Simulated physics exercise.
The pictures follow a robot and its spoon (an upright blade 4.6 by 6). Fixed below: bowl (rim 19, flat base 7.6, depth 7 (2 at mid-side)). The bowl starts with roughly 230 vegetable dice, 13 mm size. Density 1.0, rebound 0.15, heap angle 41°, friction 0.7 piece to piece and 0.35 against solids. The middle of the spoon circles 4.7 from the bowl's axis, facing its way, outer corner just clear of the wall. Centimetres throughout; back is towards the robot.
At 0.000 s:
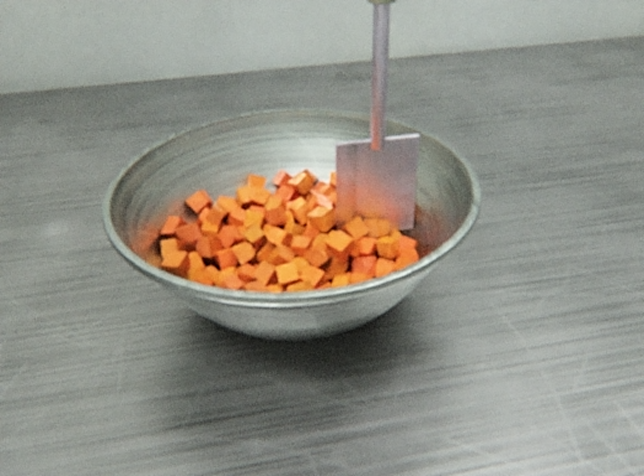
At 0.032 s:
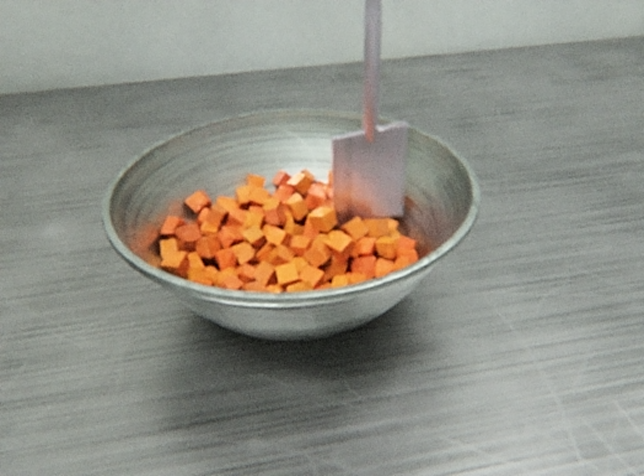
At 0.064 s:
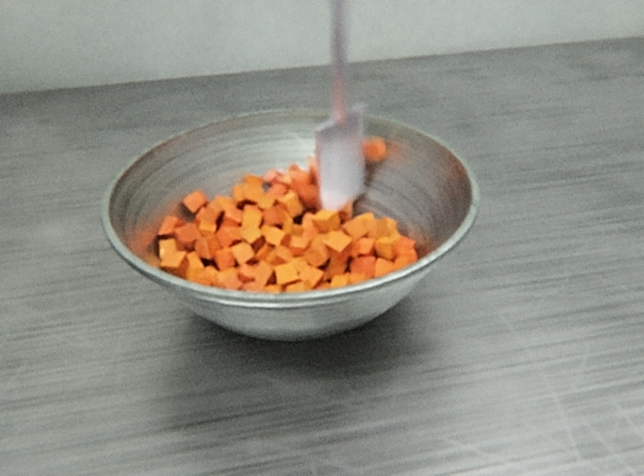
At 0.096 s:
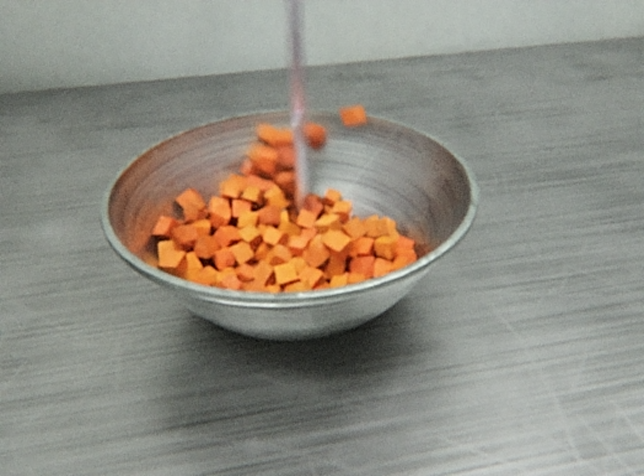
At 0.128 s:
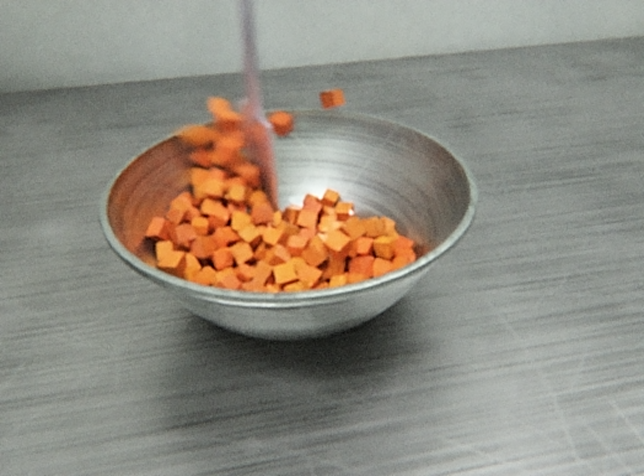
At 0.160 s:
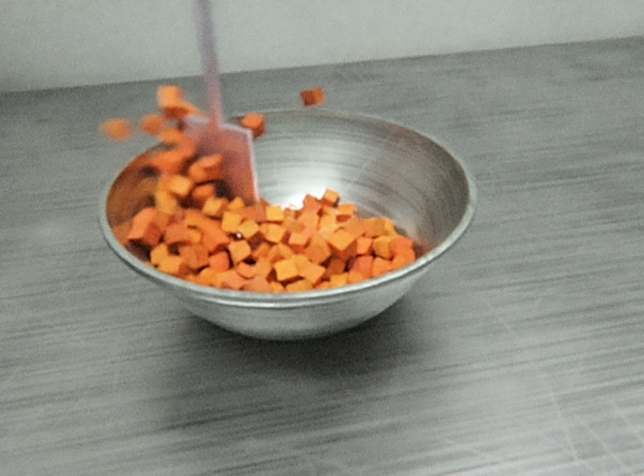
A flat, upright spoon swept from right to left around the back of a metal bowl of orange vegetable cubes, pushing them into a heap at the left and tossing several above the rim.
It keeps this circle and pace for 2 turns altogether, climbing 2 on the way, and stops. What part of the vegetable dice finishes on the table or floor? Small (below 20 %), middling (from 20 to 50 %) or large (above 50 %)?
A middling share, from 20 to 50 %, ends on the table or floor.
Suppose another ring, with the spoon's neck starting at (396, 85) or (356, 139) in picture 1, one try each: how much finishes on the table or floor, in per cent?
Some 0 and 30 per cent.
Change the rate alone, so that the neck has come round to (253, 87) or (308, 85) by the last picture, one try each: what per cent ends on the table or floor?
Some 20 and 10 per cent.
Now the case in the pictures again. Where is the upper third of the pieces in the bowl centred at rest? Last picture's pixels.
At about (252, 251).
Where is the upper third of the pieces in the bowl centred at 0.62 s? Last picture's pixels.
Near (240, 249).
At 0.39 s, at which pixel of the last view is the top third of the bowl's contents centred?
At about (373, 182).
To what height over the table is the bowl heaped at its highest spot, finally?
About 5.0 cm.
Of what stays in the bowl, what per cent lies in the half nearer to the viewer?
Some 50 per cent.
After 0.39 s, 2° round, highest piece 10 above the table; 189 in the bowl, 20 on the table or floor, 19 in flight or on the tool.
After 0.62 s, 228° round, highest piece 8 above the table; 160 in the bowl, 59 on the table or floor, 9 in flight or on the tool.
After 0.94 s, 0° round, highest piece 5 above the table; 159 in the bowl, 69 on the table or floor.
After 1.64 s, 0° round, highest piece 5 above the table; 159 in the bowl, 69 on the table or floor.
At rest, 159 in the bowl, 69 on the table or floor. That is 30 % on the table or floor.
